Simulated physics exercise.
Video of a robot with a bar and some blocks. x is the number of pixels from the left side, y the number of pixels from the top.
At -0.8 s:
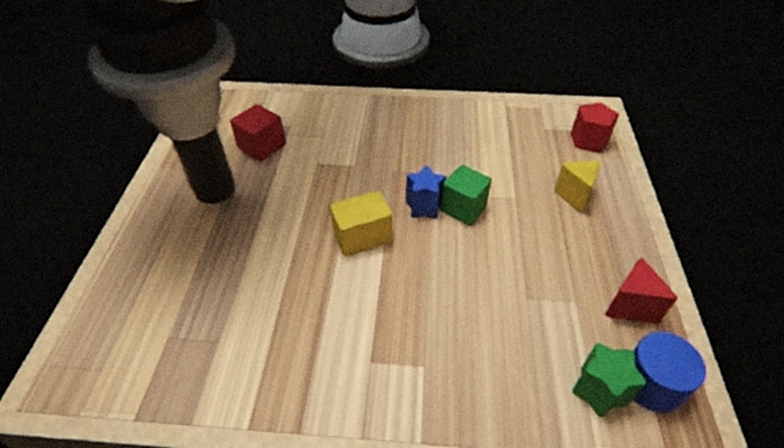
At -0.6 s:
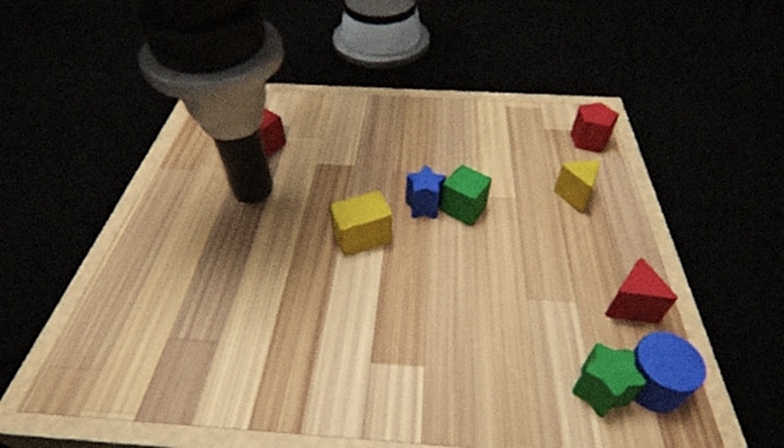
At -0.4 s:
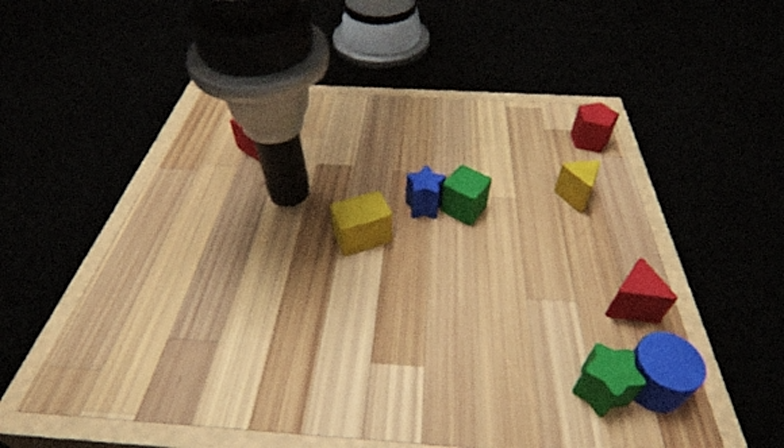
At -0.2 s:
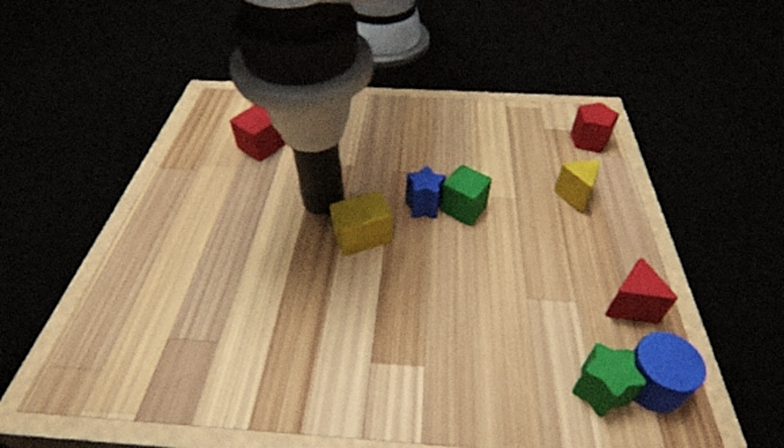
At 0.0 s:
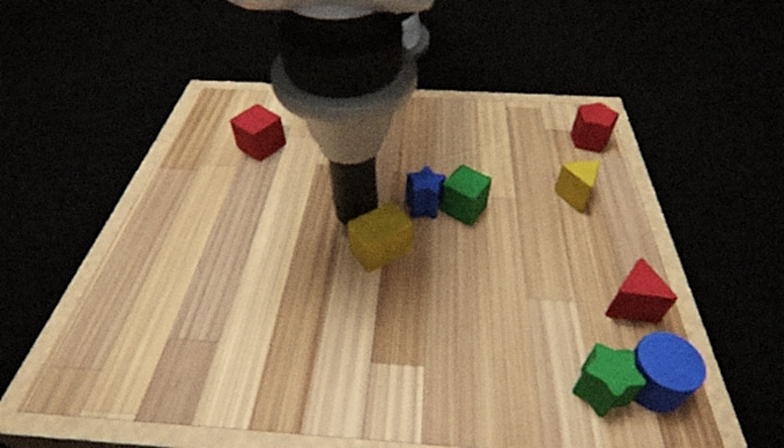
In the video, a robot arm with a dark bar moves right across a wooden board of colored blocks, passing in front of a red block, then pushes the yellow block slightly right and toward the viewer.
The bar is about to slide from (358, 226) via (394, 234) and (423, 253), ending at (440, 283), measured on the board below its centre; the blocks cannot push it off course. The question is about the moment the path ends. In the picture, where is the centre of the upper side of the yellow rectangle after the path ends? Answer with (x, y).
I think it will end close to (421, 290).
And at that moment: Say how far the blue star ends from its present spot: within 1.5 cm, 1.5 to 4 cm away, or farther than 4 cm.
It moves less than 1.5 cm.
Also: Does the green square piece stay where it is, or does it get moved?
It keeps its spot.
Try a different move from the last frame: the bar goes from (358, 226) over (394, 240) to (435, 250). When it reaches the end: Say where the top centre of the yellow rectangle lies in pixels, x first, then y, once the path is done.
Located at (427, 256).
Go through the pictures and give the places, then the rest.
The first picture shows bar tip at (215, 190); block tops, yellow rectangle at (361, 209); blue star at (426, 179); green square piece at (468, 180).
The second picture shows bar at (253, 190); blocks unchanged.
The third picture shows bar at (290, 193); blocks unchanged.
The fourth picture shows bar at (324, 201); blocks unchanged.
The fifth picture shows bar at (356, 212); yellow rectangle at (380, 222); blue star at (426, 179); green square piece at (468, 180).
On the path given first. One third of the way, bar at (394, 220); yellow rectangle at (405, 238), turned 25° clockwise.
Two thirds of the way, bar at (424, 240); yellow rectangle at (419, 261), turned 55° clockwise.
At the end, bar at (441, 270); yellow rectangle at (421, 290), turned 70° clockwise; blue star in place; green square piece in place.
